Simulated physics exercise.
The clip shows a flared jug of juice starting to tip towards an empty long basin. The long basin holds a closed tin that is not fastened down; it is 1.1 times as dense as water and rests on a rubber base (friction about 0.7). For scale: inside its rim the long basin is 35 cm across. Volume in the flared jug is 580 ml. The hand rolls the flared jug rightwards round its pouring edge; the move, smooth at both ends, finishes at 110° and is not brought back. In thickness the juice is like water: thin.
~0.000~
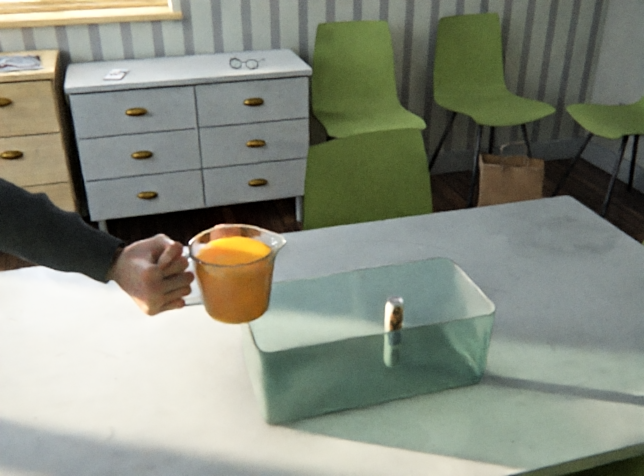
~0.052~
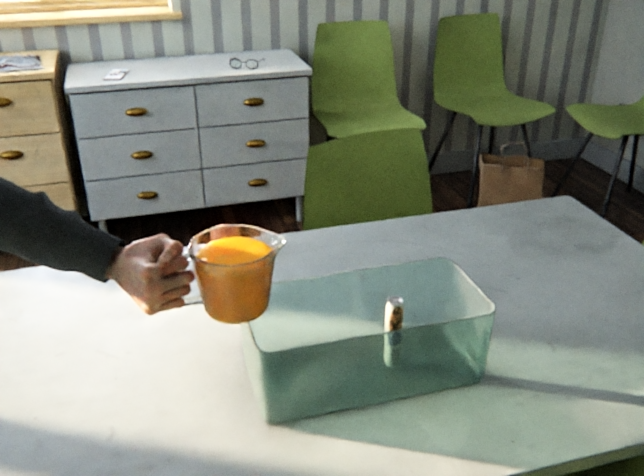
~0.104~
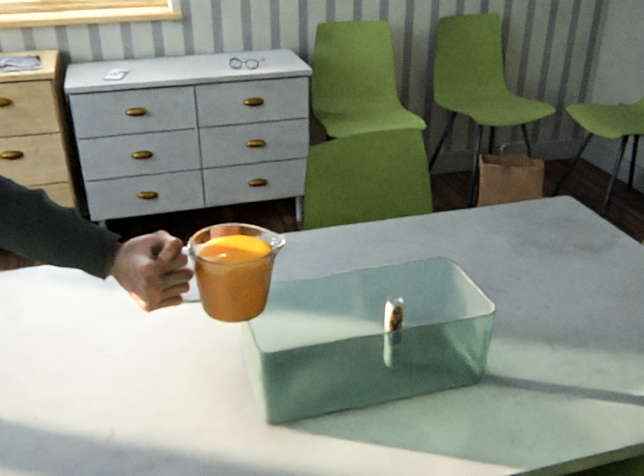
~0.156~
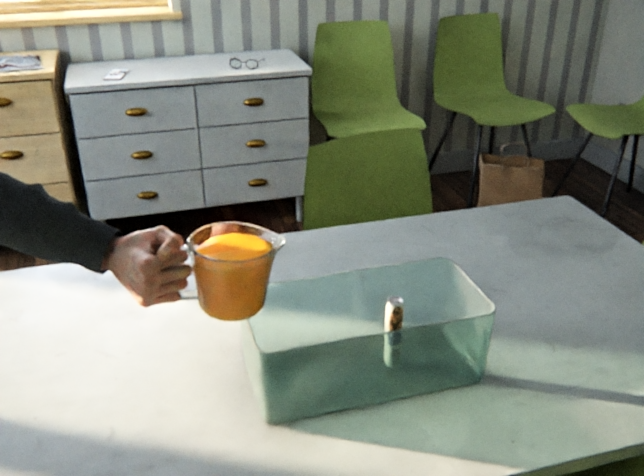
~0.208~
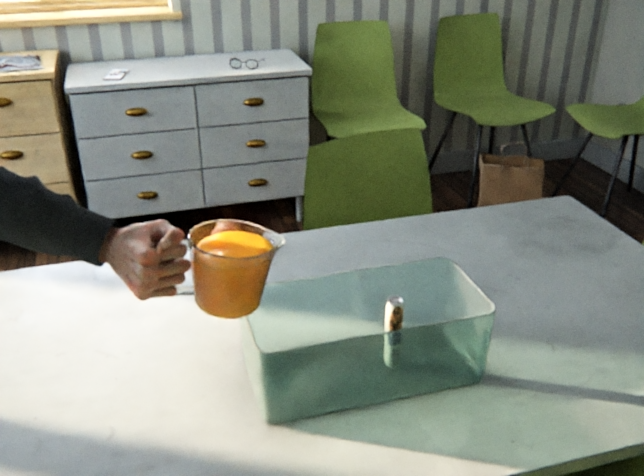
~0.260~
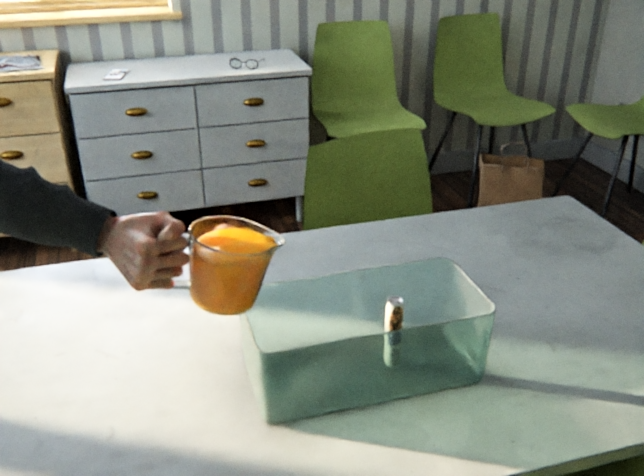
At the start, a hand holds a clear, flared jug of orange juice upright beside an empty, greenish long basin with a small closed tin inside, on a pale table. Slowly at first, then slightly faster, the hand rolls the jug a little to the right, its juice staying inside.
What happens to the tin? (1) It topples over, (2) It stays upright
It stays upright.
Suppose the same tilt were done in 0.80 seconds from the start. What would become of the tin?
After the tilt, the tin is still standing.
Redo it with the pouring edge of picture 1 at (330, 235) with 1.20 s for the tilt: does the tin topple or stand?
It tumbles.
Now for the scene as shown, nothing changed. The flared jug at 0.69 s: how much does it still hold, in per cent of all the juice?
Remaining: Near 70 % of the total.
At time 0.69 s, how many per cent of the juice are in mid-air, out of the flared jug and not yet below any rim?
Some 22 per cent, I reckon.
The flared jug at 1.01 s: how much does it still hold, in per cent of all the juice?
10 per cent or thereabouts.
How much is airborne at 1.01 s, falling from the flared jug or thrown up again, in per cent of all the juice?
Something like 22 per cent is in the air then.
By 0.69 s the tilt is 68° and 69 per cent is still to pour; the tin stands where it began.
By 1.01 s the tilt is 103° and 11 per cent is still to pour; the tin stands where it began.
By 1.34 s the tilt is 110° and 0 per cent is still to pour; the tin stands where it began.
By 1.70 s the tilt is 110° and 0 per cent is still to pour; the tin stands where it began.
At rest the tin stands where it began.
